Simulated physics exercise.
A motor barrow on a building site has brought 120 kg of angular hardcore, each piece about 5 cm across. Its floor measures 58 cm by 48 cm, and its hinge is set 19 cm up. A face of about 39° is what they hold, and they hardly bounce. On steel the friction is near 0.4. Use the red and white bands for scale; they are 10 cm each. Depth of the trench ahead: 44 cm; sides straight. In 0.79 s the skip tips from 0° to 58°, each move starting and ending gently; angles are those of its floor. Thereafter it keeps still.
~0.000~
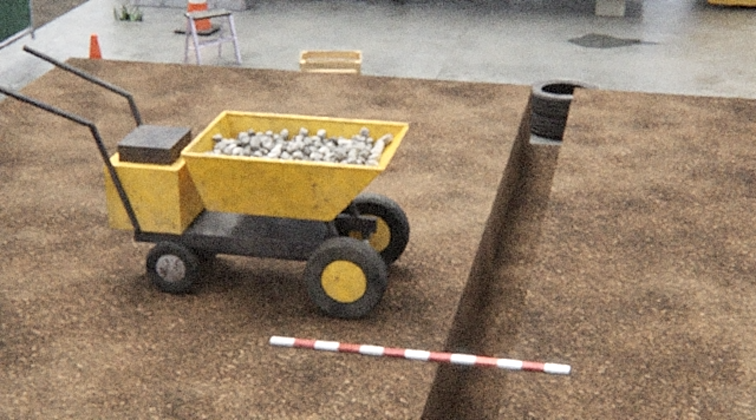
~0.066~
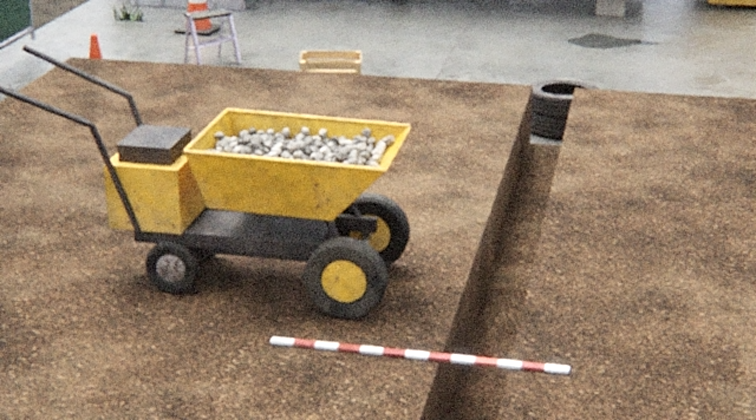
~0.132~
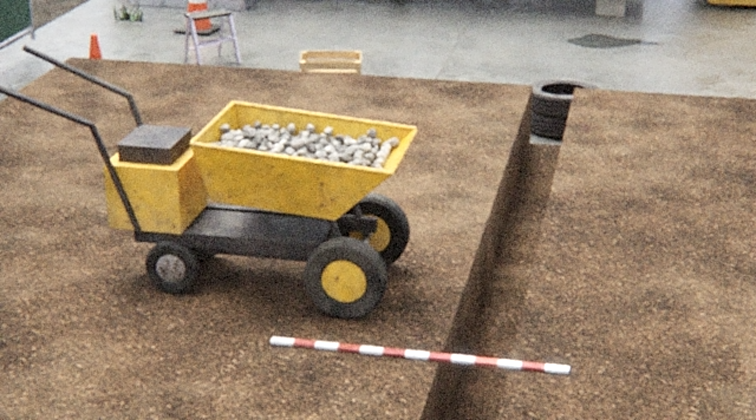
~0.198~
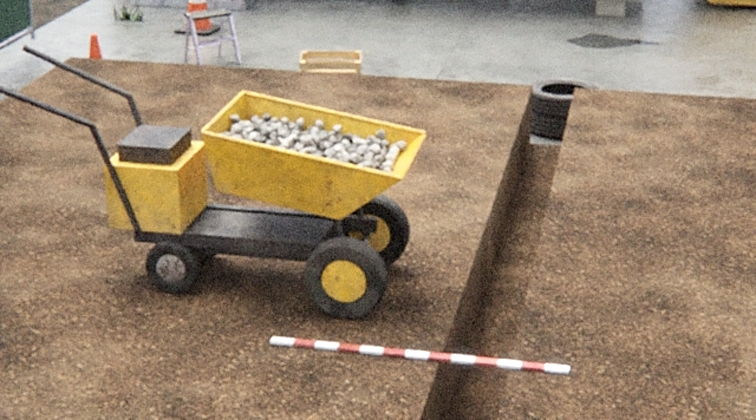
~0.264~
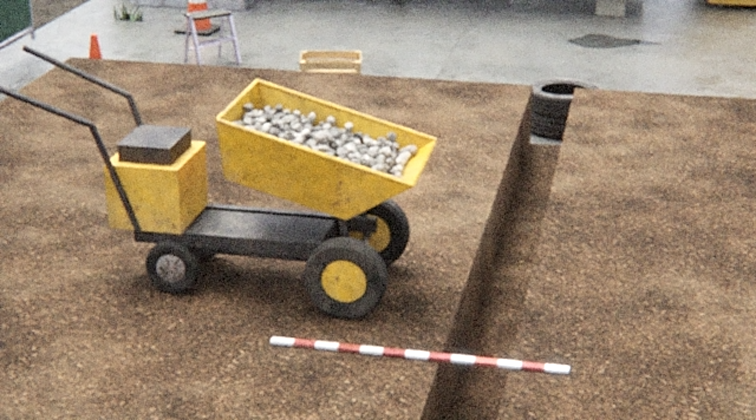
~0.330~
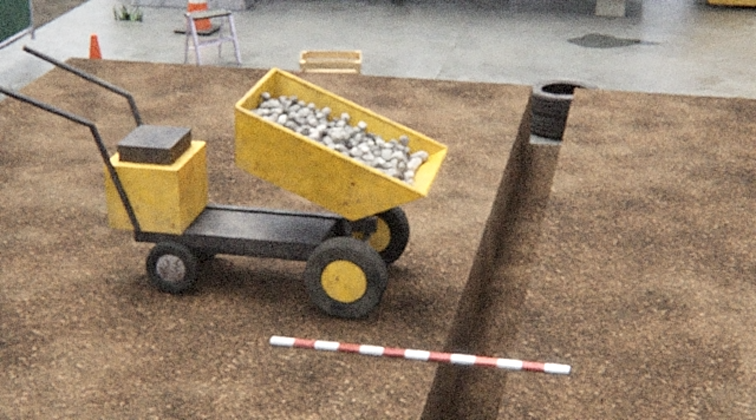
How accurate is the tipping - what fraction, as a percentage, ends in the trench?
Close to 30 in every hundred.
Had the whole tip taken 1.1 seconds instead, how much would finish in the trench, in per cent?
That would give about 35 percent.
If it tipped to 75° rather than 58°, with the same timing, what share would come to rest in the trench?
Some 60 in a hundred, I'd say.
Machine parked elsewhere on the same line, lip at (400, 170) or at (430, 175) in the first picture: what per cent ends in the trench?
Close to 20 percent in the first case, 5 percent in the second.
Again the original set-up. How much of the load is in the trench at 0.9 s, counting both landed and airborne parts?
Around 5 per cent of it.
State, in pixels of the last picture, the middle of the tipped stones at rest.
Roughly (514, 373), I'd say.
After 0.6 s the floor is at 49°; 100 % in the skip; the foremost stones are at (447, 216).
After 0.9 s the floor is at 58°; 93 % in the skip, 7 % in the trench; the foremost stones are at (519, 296).
After 1.2 s the floor is at 58°; 60 % in the skip, 21 % in the trench, 19 % past the trench; the foremost stones are at (605, 315).
After 3.2 s the floor is at 58°; 49 % in the skip, 30 % in the trench, 21 % past the trench; the foremost stones are at (670, 291).
